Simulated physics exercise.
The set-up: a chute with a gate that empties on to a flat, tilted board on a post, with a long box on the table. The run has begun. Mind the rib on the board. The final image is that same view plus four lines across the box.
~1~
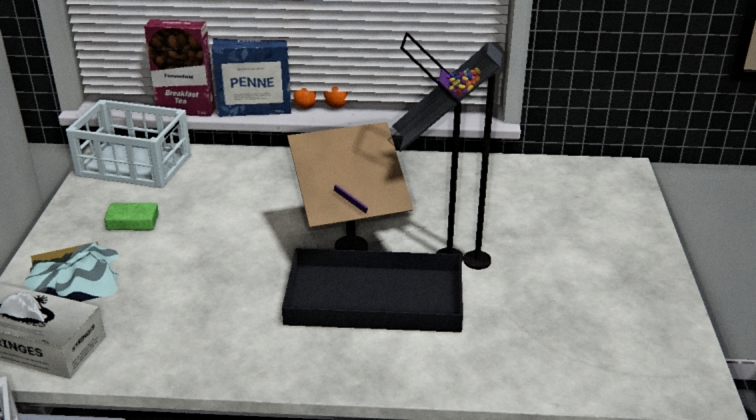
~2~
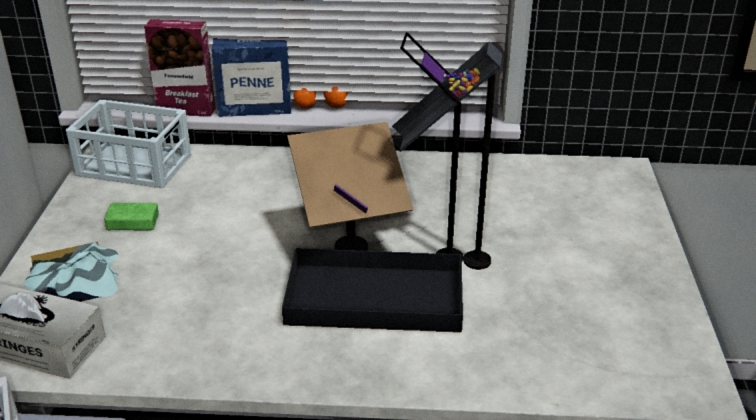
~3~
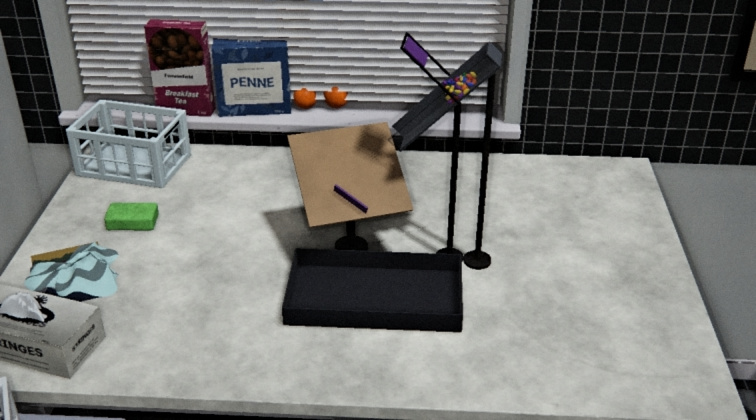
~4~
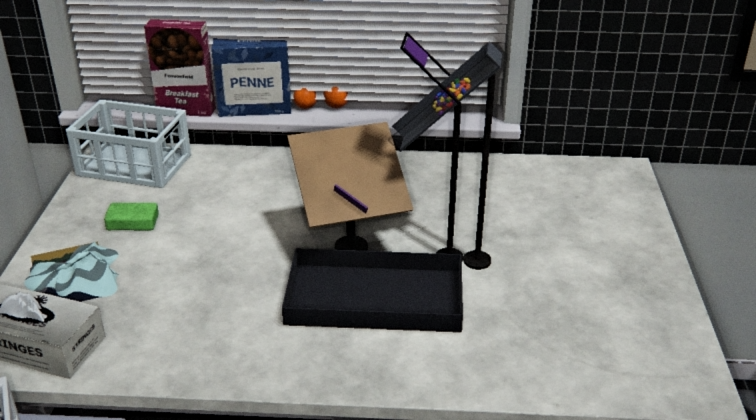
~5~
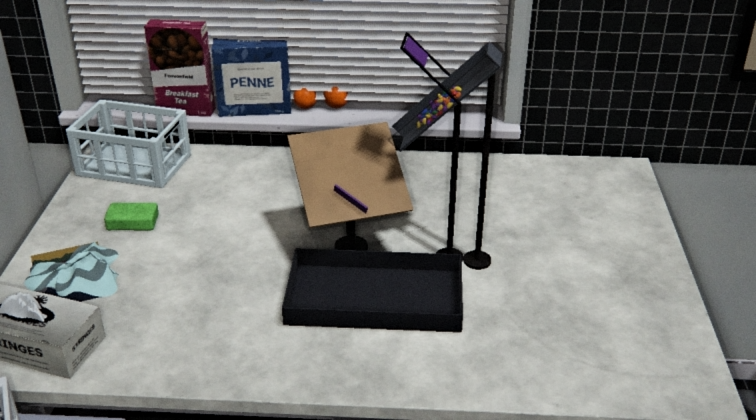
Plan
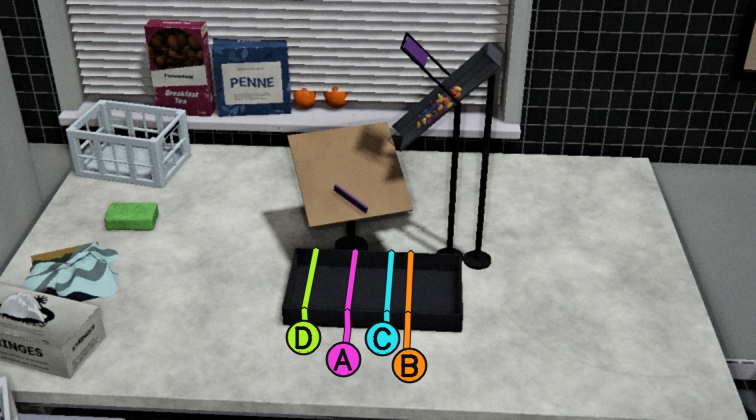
A black chute on tall stands above a cluttered kitchen counter, its purple gate swinging up and colourful jelly beans sliding down leftward.
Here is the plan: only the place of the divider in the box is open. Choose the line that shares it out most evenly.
Choose C.
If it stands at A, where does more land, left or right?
More lands on the right.
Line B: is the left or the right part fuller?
The left side.
On the marked copy, line A crosses the front rim at (347, 310); line B crosses the front rim at (407, 313); line C crosses the front rim at (386, 312); line D crosses the front rim at (304, 309).
With A, of what is caught, a small part on the left of the divider, nearly all on the right.
With B, of what is caught, nearly all on the left of the divider, a stray few on the right.
With C, of what is caught, about half on the left of the divider, about half on the right.
With D, of what is caught, a stray few on the left of the divider, nearly all on the right.
